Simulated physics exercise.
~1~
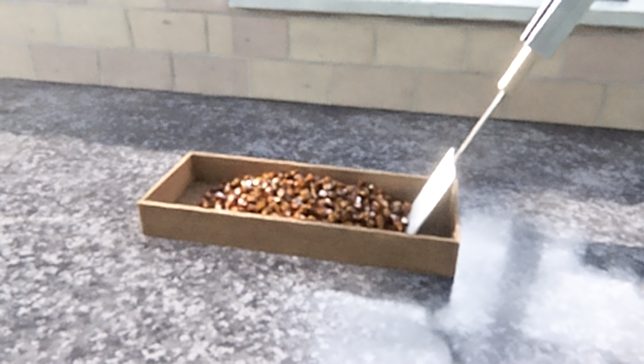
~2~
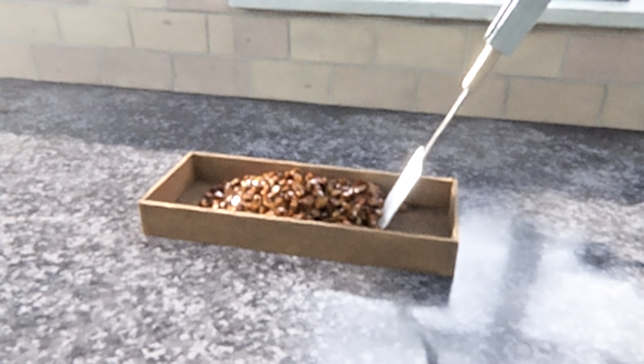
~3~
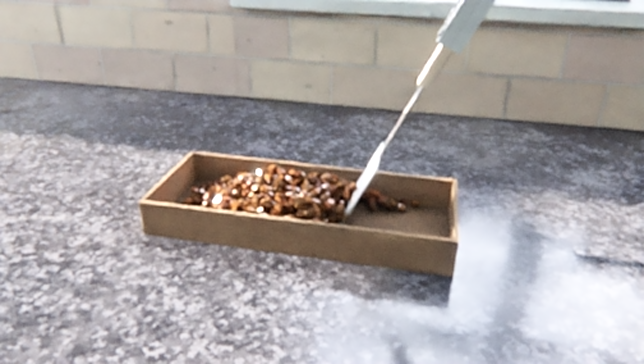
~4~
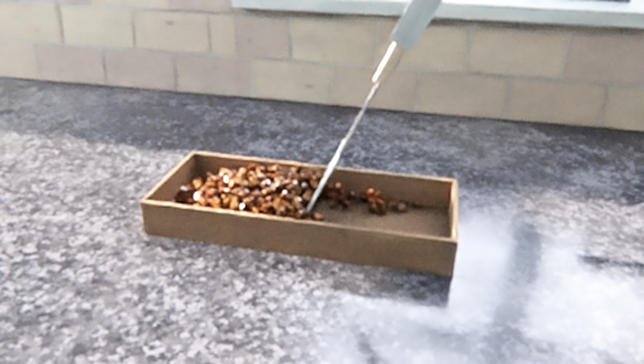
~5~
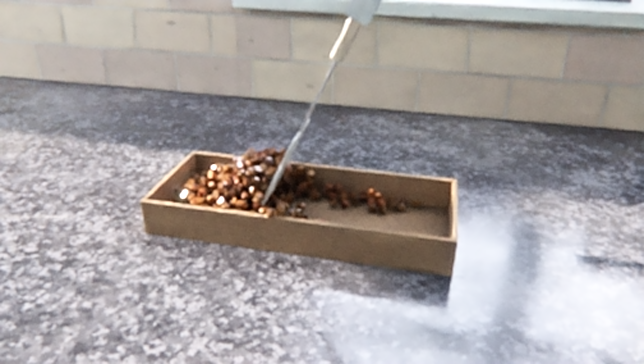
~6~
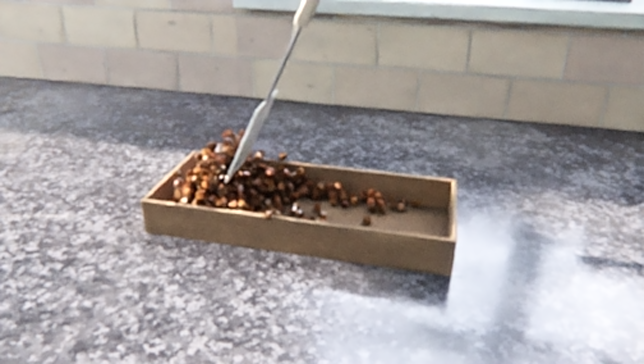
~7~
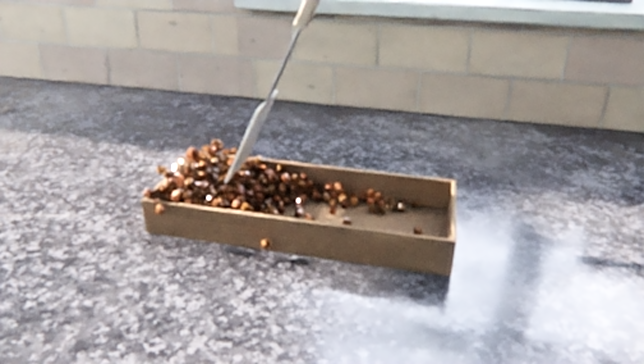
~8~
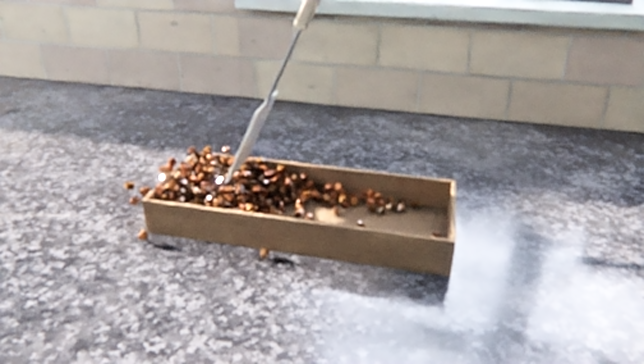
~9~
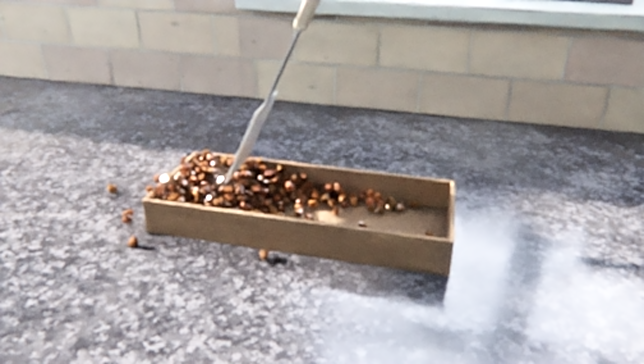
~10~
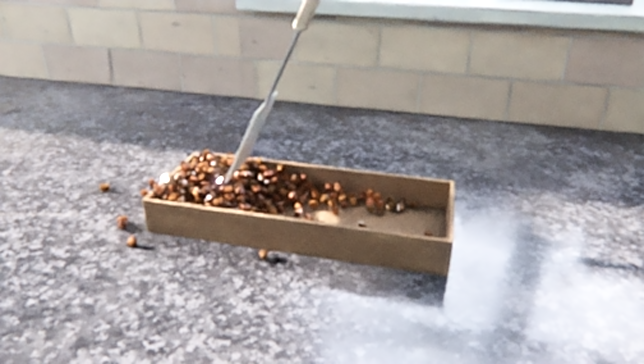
A spatula pushes a heap of brown pellets leftward along a shallow trough on a speckled table top, piling them against the left end and lifting slightly before it stops. A few pellets spill over the edge and come to rest on the table, while most stay in the trough.
